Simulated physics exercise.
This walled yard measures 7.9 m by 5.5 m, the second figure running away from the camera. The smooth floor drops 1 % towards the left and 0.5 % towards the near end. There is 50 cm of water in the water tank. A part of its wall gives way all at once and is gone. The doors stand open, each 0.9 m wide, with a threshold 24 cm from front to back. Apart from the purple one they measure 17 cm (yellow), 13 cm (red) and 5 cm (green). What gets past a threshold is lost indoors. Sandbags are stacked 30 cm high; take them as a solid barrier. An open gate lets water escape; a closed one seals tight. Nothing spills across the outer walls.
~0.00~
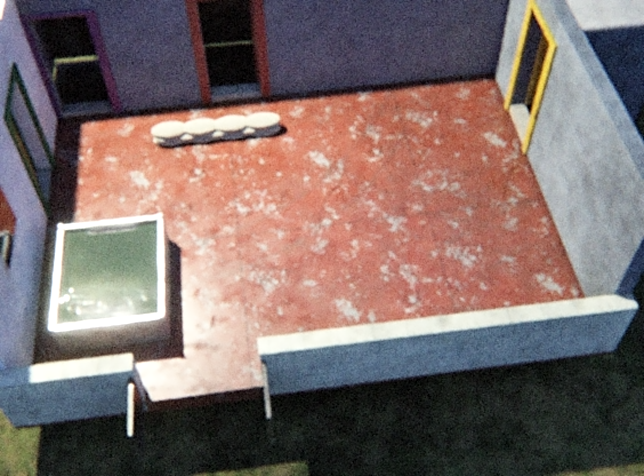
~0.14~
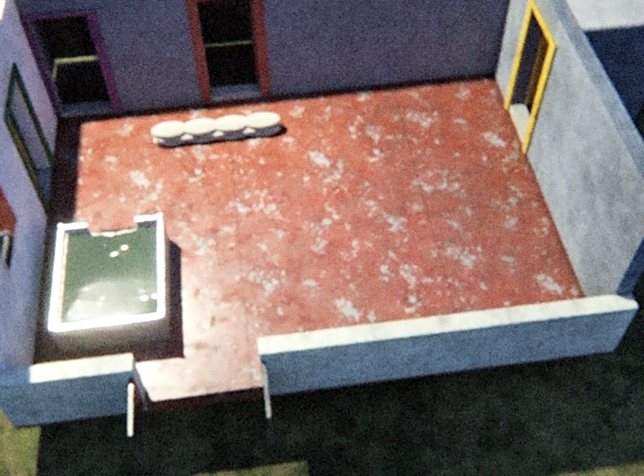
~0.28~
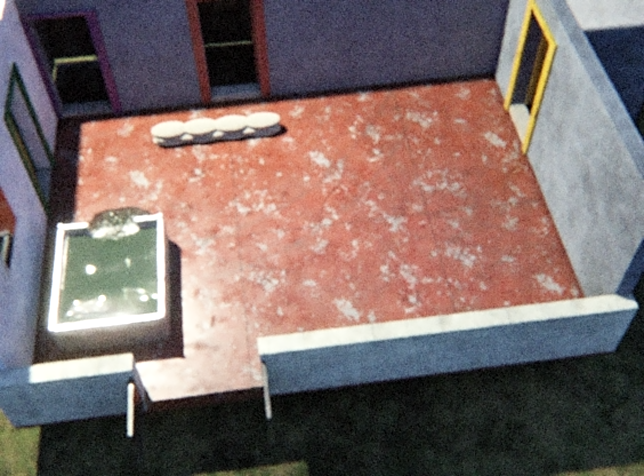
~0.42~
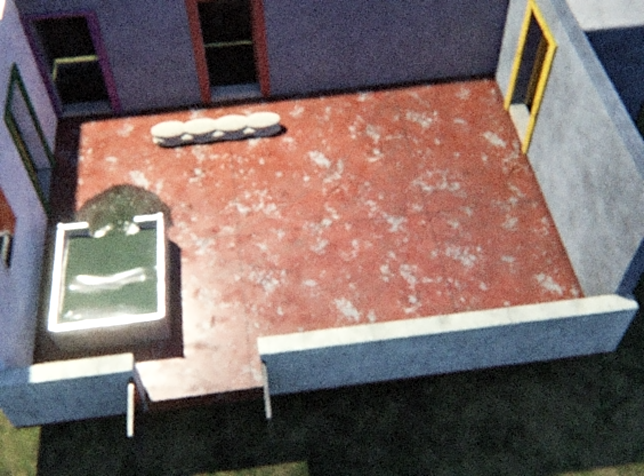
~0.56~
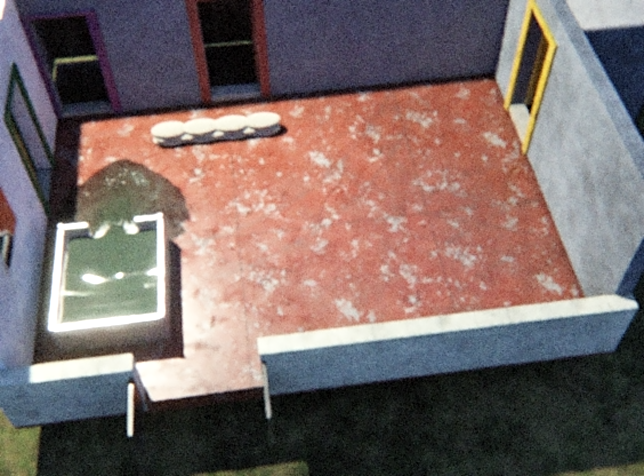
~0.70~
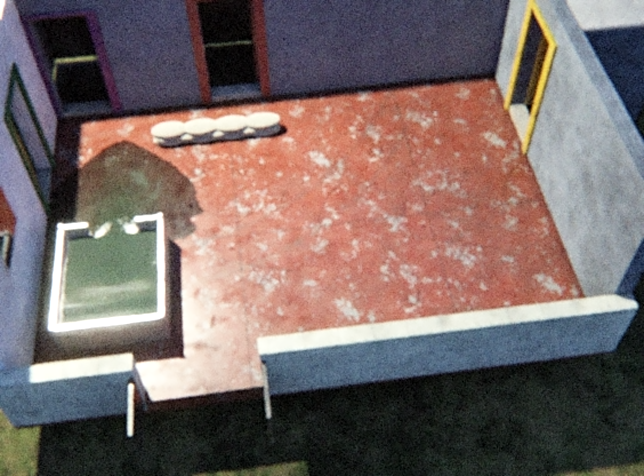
In the video, a white-rimmed tank of still water stands in a walled yard with a red floor; part of its far wall disappears, and water pours through the gap, spreading in a dark patch across the floor behind it.
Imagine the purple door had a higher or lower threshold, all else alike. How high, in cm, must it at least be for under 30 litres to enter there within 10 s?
Close to 13 cm is just enough.
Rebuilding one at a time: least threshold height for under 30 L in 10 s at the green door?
Roughly 7.0 cm at green.
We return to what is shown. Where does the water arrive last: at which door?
The yellow one.
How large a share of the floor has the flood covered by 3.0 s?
About 25 per cent.
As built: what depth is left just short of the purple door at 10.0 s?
Some 6.0 cm.
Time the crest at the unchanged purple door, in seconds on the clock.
Near 2.4 s.
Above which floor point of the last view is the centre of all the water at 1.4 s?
Around (119, 255).
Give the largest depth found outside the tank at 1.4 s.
Up to some 28 cm.
After 1.4 s water covers 15 % of the floor, deepest (28 cm) near (116, 243); 12 cm at the purple door, 0 litres in over its 9 cm threshold.
After 3.0 s water covers 25 % of the floor, deepest (18 cm) near (116, 243); 17 cm at the purple door, 51 litres in over its 9 cm threshold.
After 10.0 s water covers 65 % of the floor, deepest (7 cm) near (31, 388); 6 cm at the purple door, 76 litres in over its 9 cm threshold.
At the purple door as built, the water arrived by 1.2 s and peaked near 21 cm at 2.4 s.
Run again over the same 10 s with other heights there, 48 litres in over 11 cm, 21 litres over 14.5 cm. The limit of 30 litres is kept from about 13 cm up.
